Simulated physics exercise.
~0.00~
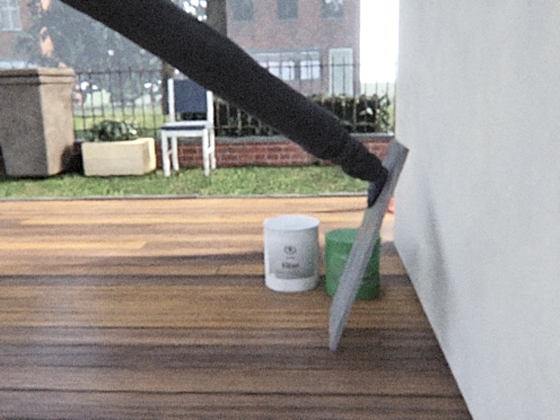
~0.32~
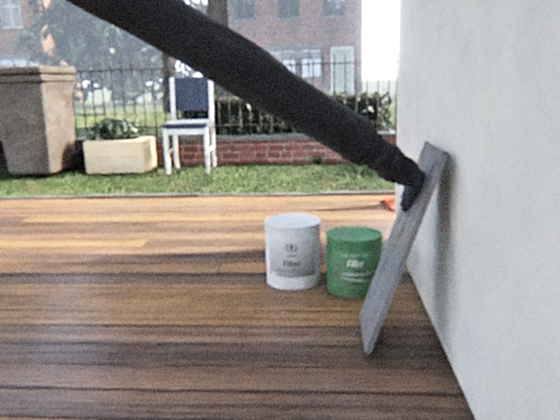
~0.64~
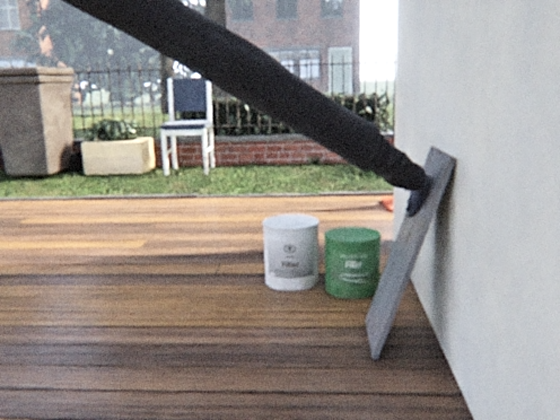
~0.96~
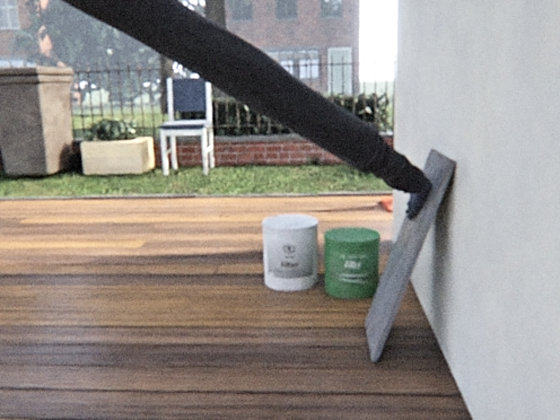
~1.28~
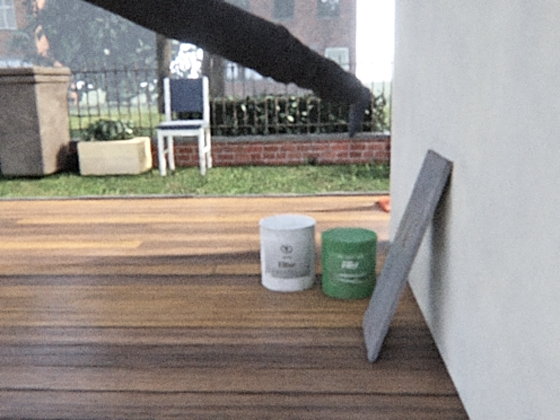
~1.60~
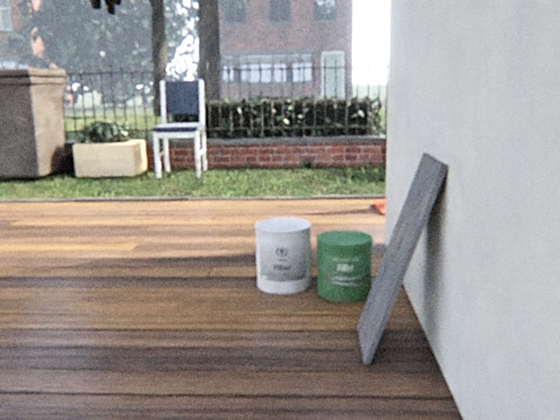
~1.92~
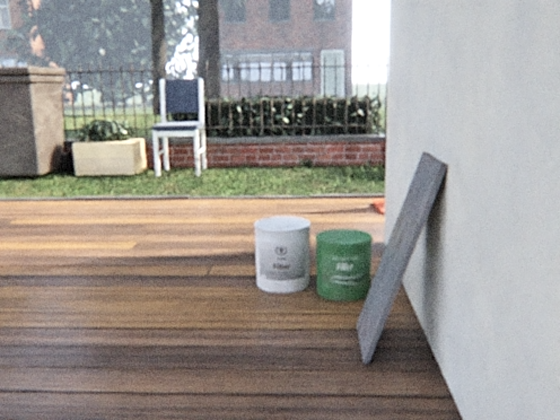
The clip opens on a wooden deck where a white pail and a green pail stand side by side, while a dark-sleeved arm reaches in from the upper left and holds a tilted grey board near a pale wall. The arm moves the board a short way to the right, uncovering the green pail, and brings it to lean against the wall. After a small further adjustment, the hand lingers on the board. It then lets go and draws back, leaving the view. The board stays leaning against the wall, with both pails still in place.
